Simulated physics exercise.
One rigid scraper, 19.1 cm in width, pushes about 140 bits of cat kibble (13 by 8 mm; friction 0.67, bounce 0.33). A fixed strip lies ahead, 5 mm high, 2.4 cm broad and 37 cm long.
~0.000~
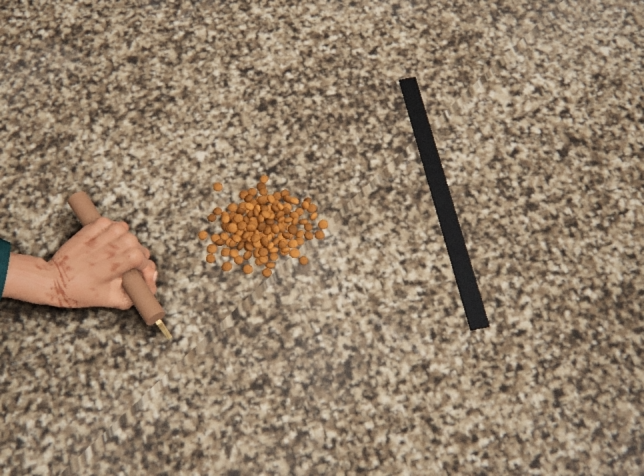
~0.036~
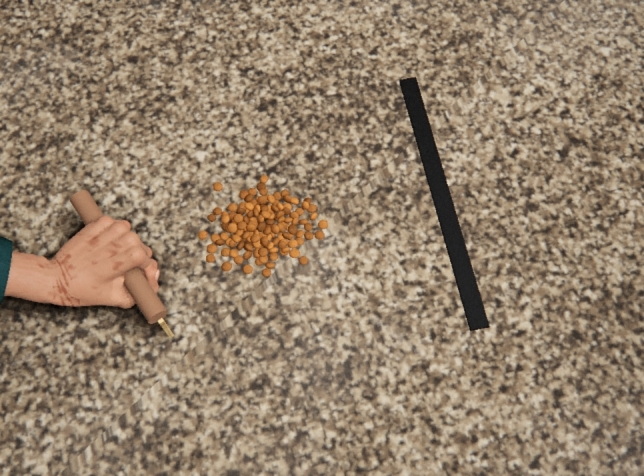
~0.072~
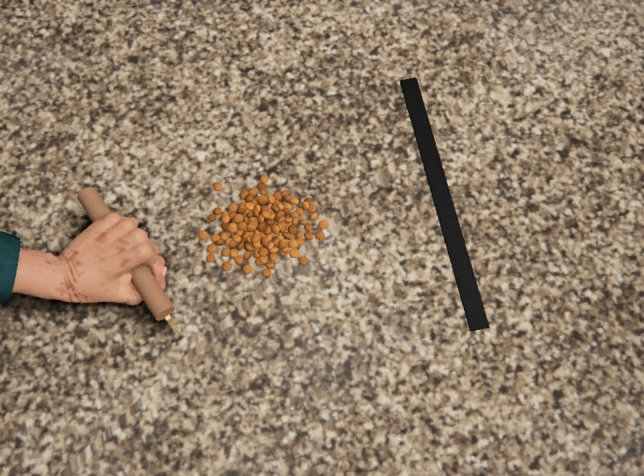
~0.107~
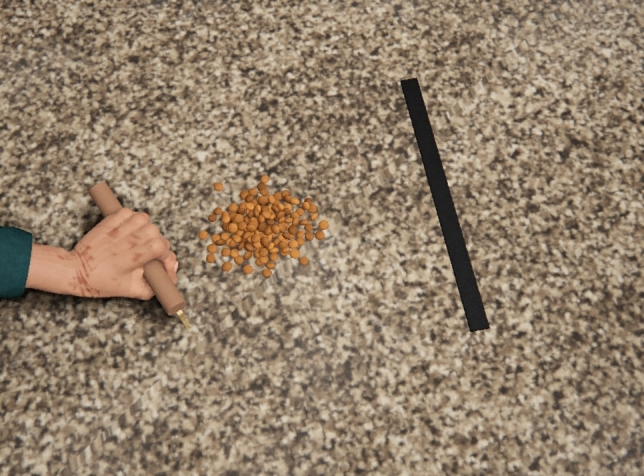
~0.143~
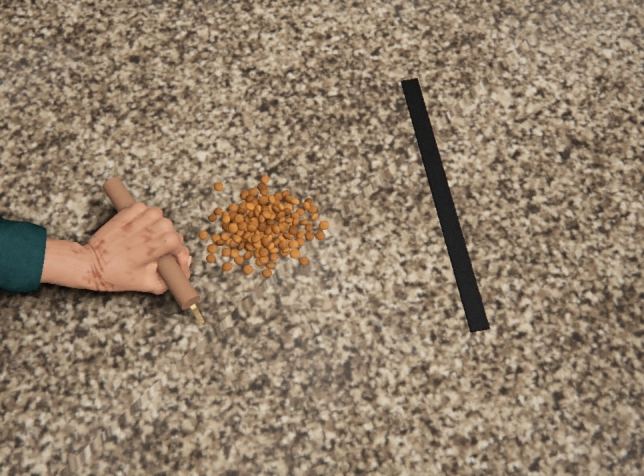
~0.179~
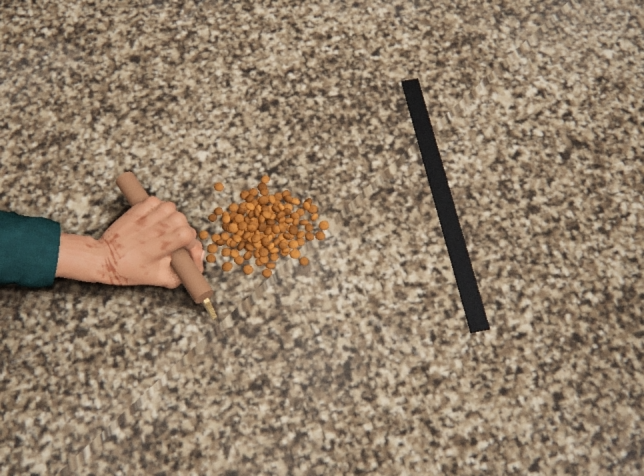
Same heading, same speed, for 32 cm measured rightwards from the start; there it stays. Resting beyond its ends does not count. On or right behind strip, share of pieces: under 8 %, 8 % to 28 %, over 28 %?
The amount left there is slight.
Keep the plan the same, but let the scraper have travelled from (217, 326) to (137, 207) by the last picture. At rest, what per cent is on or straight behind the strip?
I'd say it's beyond 0.
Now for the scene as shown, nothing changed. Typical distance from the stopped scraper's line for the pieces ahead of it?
3 cm.
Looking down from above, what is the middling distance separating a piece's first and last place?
About 18 cm.
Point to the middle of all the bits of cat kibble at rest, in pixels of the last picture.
Somewhere close to (388, 171).
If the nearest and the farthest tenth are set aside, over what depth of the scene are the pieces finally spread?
Estimated band: Near 14 cm.
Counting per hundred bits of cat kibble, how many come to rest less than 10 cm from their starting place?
About 0 %.
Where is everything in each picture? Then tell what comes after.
Scraper from (160, 324) to (82, 206); moved 0.0 cm; pieces shifted so far, 0; middle of the spill at (261, 227); strip at (441, 194), in the first picture.
Scraper from (162, 323) to (84, 204); moved 0.3 cm; pieces shifted so far, 0; middle of the spill at (261, 227), in the second picture.
Scraper from (169, 319) to (92, 201); moved 1.2 cm; pieces shifted so far, 0; middle of the spill at (262, 227), in the third picture.
Scraper from (181, 314) to (103, 197); moved 2.6 cm; pieces shifted so far, 0; middle of the spill at (262, 227), in the fourth picture.
Scraper from (194, 308) to (116, 192); moved 4.2 cm; pieces shifted so far, 0; middle of the spill at (262, 227), in the fifth picture.
Scraper from (207, 303) to (129, 186); moved 5.9 cm; pieces shifted so far, 0; middle of the spill at (262, 227); strip at (443, 196). Its speed is about 0.45 m/s, heading 9 degrees away from the viewer, in the sixth picture.
After 0.47 s, scraper 19 cm from its start, spill 12 cm wide; elsewhere 100 %.
Then, at 0.77 s, scraper 32 cm from its start, spill 16 cm wide; elsewhere 100 %.
After 1.02 s, scraper 33 cm from its start, spill 16 cm wide; elsewhere 100 %.
In the end, at 1.3 s, on or straight behind the strip 0 %, elsewhere 100 %.
